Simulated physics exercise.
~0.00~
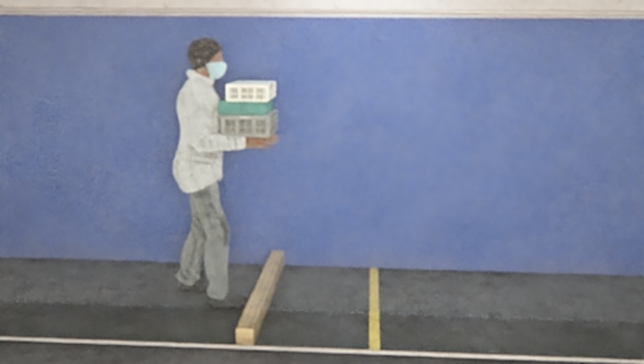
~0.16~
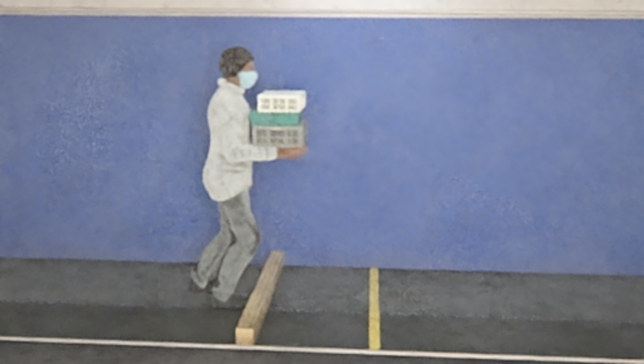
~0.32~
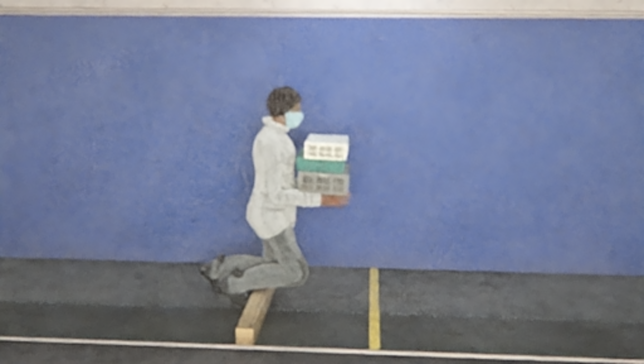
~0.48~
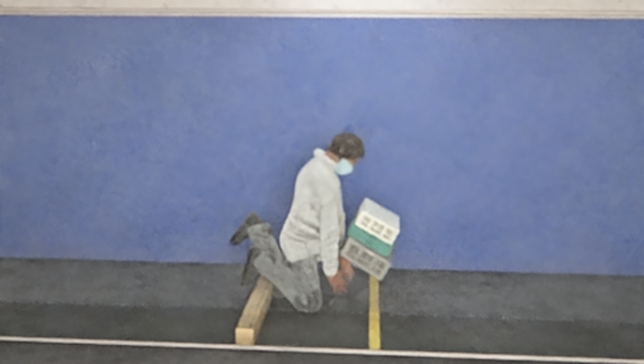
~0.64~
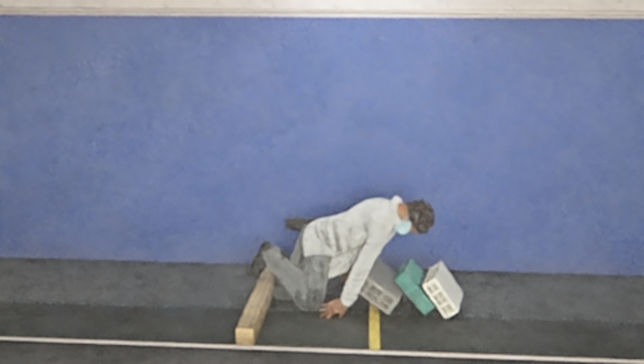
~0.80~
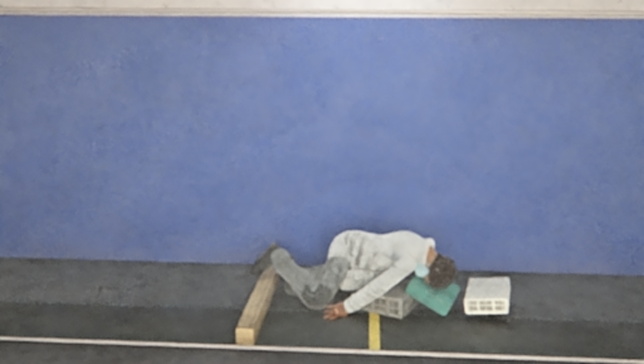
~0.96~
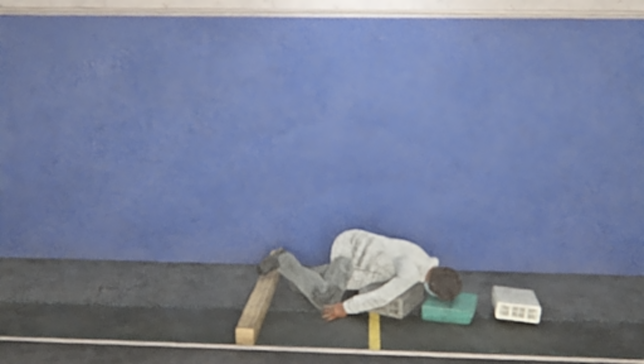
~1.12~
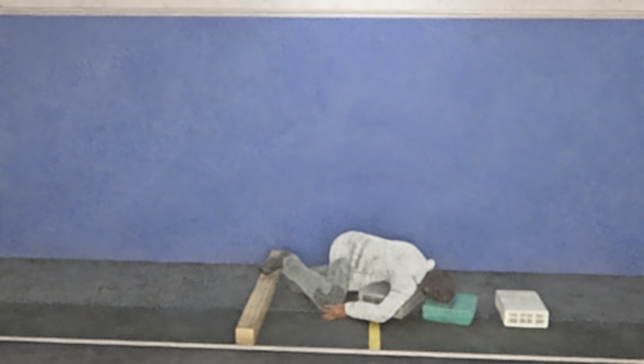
A masked person carrying three stacked crates topples over a beam, spilling them and ending slumped.
